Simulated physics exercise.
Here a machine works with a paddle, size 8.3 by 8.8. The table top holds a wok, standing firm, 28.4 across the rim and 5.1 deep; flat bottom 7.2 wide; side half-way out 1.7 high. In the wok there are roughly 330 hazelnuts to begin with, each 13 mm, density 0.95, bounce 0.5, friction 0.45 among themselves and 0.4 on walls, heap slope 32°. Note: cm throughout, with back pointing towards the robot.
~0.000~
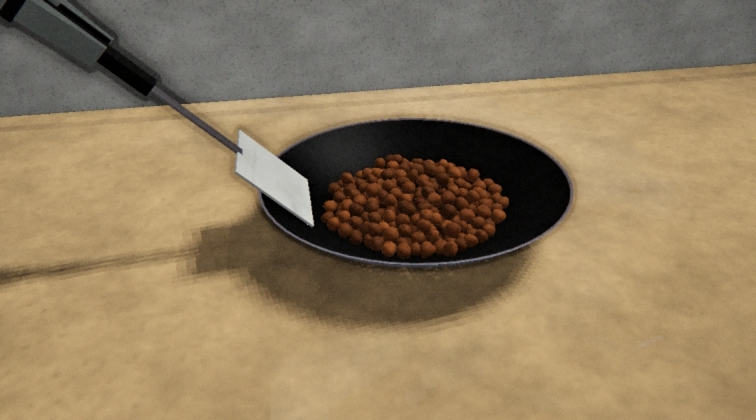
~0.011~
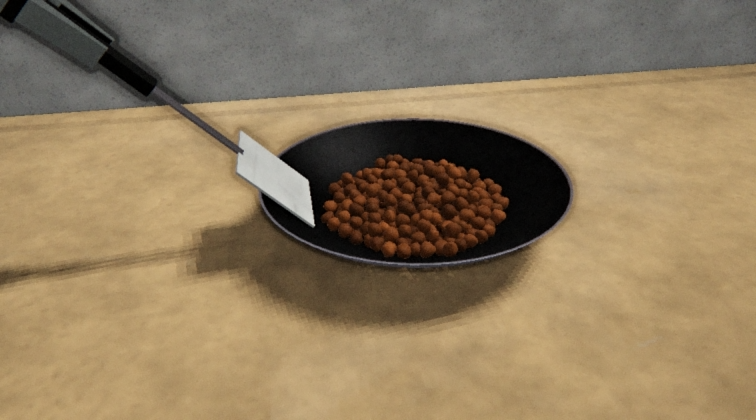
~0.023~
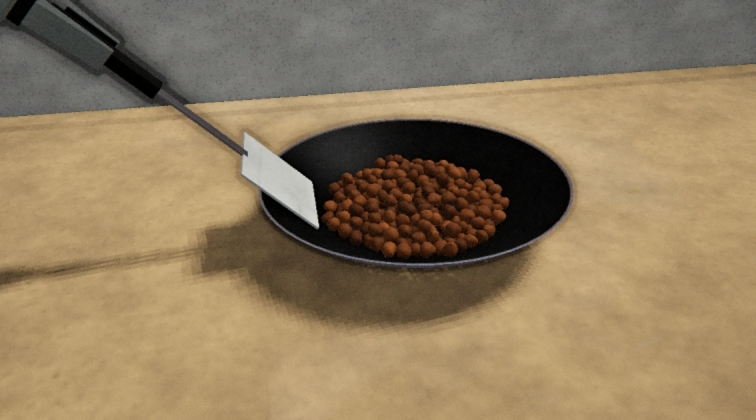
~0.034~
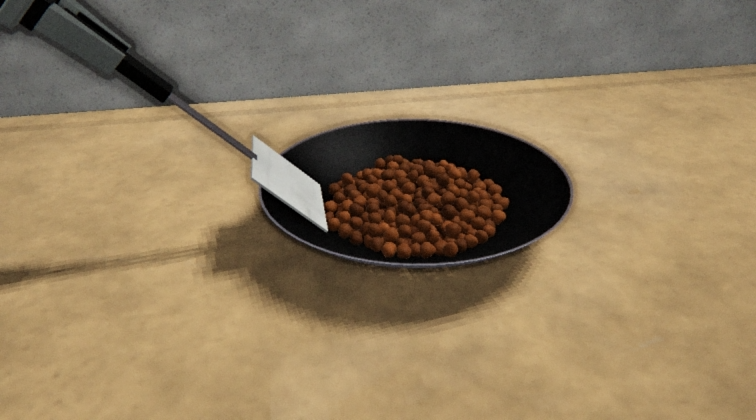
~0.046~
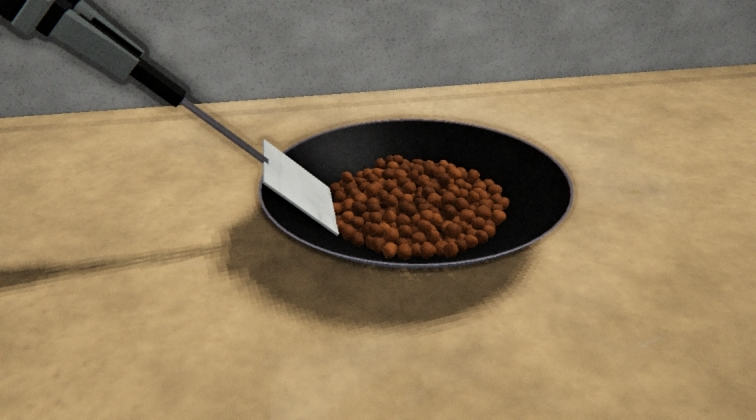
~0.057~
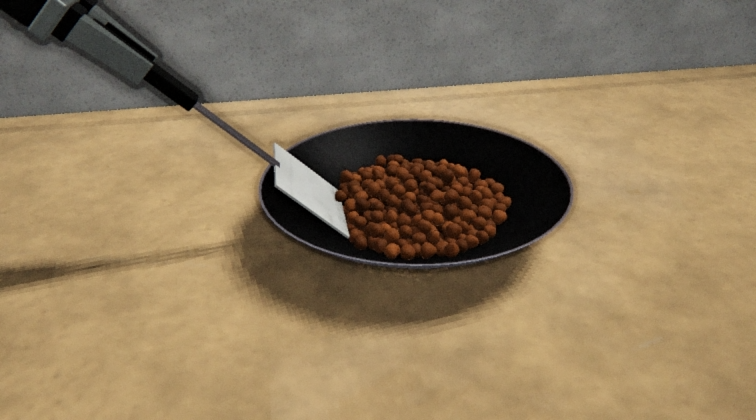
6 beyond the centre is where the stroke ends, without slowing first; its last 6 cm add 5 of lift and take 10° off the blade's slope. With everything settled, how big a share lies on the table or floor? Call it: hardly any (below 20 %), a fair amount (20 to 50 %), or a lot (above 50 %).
Hardly any.
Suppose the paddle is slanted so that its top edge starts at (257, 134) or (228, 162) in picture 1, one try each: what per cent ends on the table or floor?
Some 15 and 15 per cent.
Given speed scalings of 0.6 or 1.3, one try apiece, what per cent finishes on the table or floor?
Try one about 0 %, try two about 25 %.
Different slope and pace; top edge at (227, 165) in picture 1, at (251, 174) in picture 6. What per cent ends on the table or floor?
I'd put it at roughly 0 per cent.
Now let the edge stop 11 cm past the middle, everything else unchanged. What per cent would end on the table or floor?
Then around 45 per cent.
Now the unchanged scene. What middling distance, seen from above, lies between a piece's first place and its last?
5 cm.
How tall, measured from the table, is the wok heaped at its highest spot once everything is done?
Peak at rest, approximately 6.0 centimetres.
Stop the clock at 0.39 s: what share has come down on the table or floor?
Fraction noted: Close to 5 per cent.
After 0.11 s, sloping 45°, highest piece 6 above the table; 328 in the wok.
After 0.16 s, sloping 41°, highest piece 6 above the table; 328 in the wok.
After 0.39 s, sloping 35°, highest piece 8 above the table; 287 in the wok, 24 on the table or floor, 17 on the blade or in flight.
After 1.44 s, sloping 35°, highest piece 5 above the table; 286 in the wok, 42 on the table or floor.
In the end, 286 in the wok, 42 on the table or floor. That is 13 % on the table or floor.
